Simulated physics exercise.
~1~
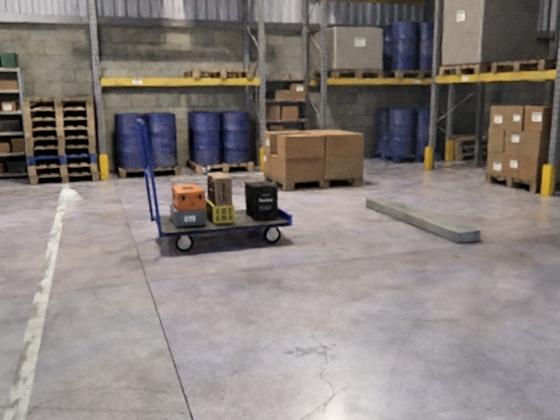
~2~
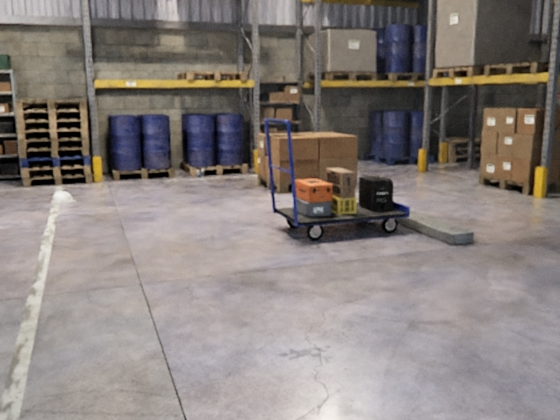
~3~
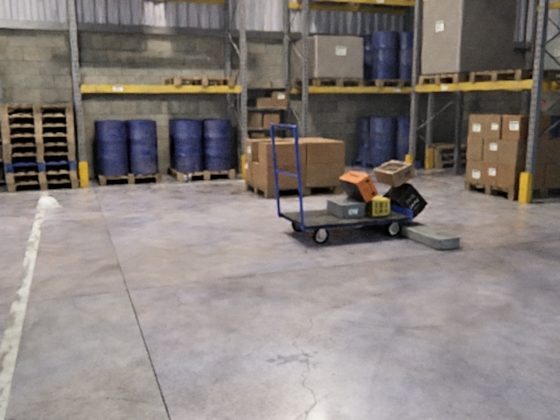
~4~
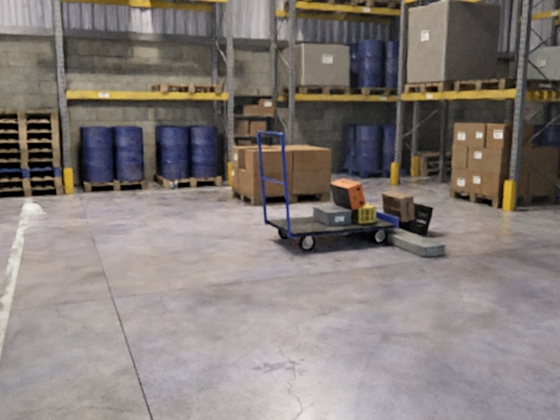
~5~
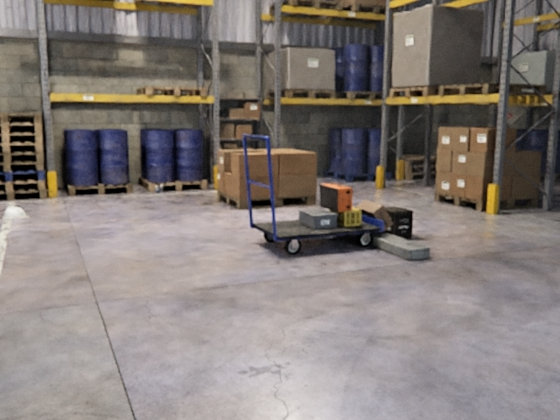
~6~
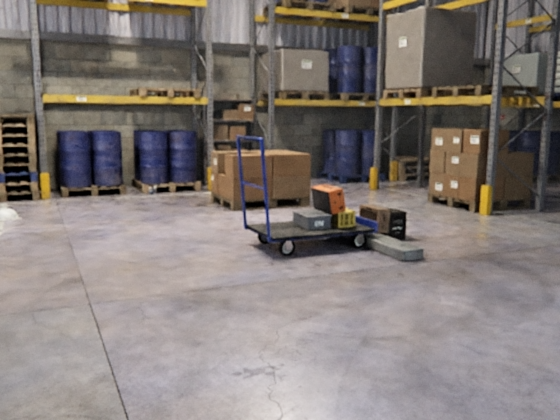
A blue platform trolley rolls right into a low kerb, tipping two boxes off its front.
